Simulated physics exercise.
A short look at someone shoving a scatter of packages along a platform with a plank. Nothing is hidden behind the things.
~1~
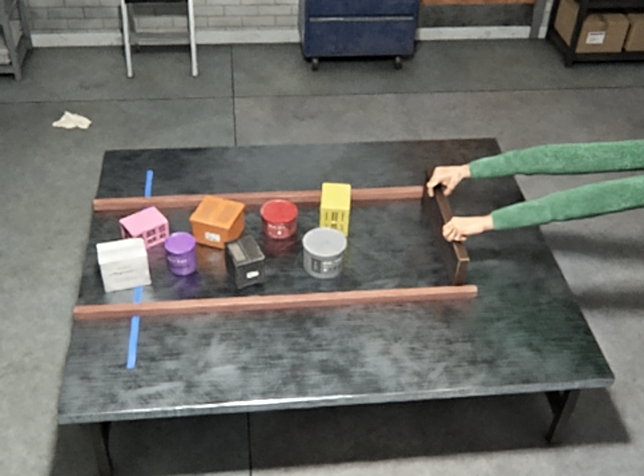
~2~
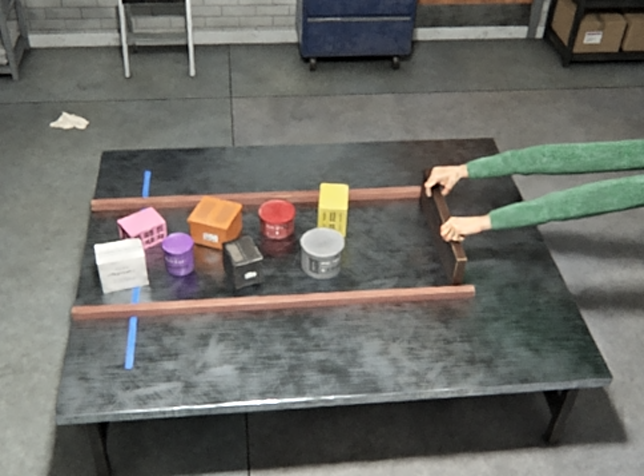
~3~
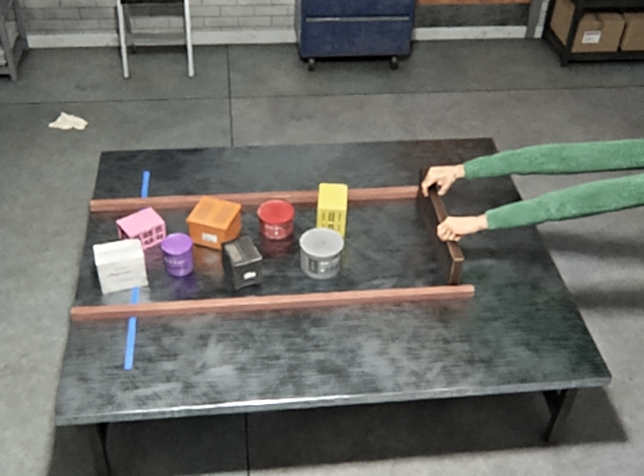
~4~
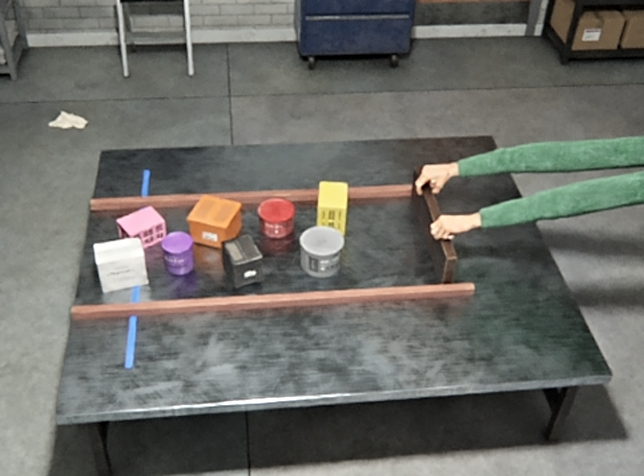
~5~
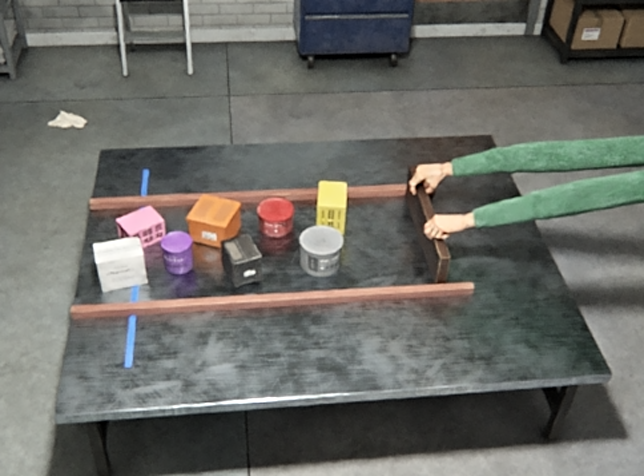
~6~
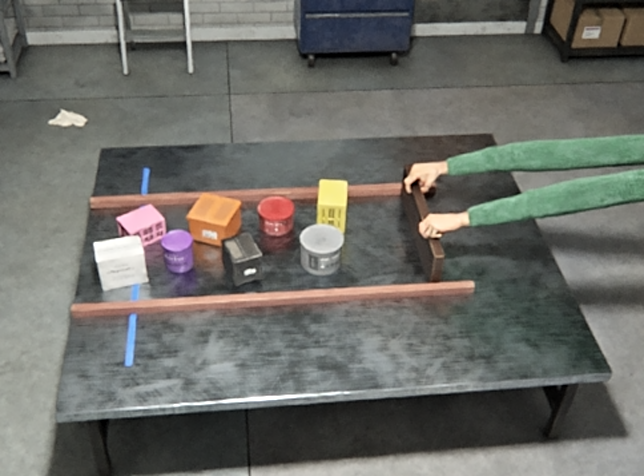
The footage shows two green-sleeved hands sliding a dark plank slightly left between two reddish rails on a black table, while the colourful boxes and tubs scattered ahead of it, near a blue tape line, stay where they are.
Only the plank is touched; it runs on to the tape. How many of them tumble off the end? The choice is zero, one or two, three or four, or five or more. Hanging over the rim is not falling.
Here the number that fall off is three or four.
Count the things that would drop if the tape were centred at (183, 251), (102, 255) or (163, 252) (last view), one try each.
Try by try, 1, 5 and 1.
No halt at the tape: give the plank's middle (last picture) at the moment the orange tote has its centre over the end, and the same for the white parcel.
Its middle is around (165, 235) and around (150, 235).
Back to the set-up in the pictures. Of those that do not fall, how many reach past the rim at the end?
Overhanging: 2.
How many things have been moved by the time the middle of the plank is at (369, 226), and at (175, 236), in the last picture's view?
At the one place 0, at the other 8.
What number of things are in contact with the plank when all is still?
In contact: 3.
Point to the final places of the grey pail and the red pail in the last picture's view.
Near (114, 258) and (94, 218).
Early on, none off yet; white parcel at rest near (121, 263); pink crate at rest near (142, 227); purple pail at rest near (178, 252).
A while later, none off yet; white parcel at rest near (121, 263); pink crate travelled a little near (135, 229); purple pail at rest near (178, 252).
Further along, none off yet; white parcel travelled a little near (107, 264); pink crate leaning well over near (65, 255); purple pail travelled about its own width near (137, 248).
Finally, the number that fall off is three or four; lost, orange tote, pink crate and white parcel.
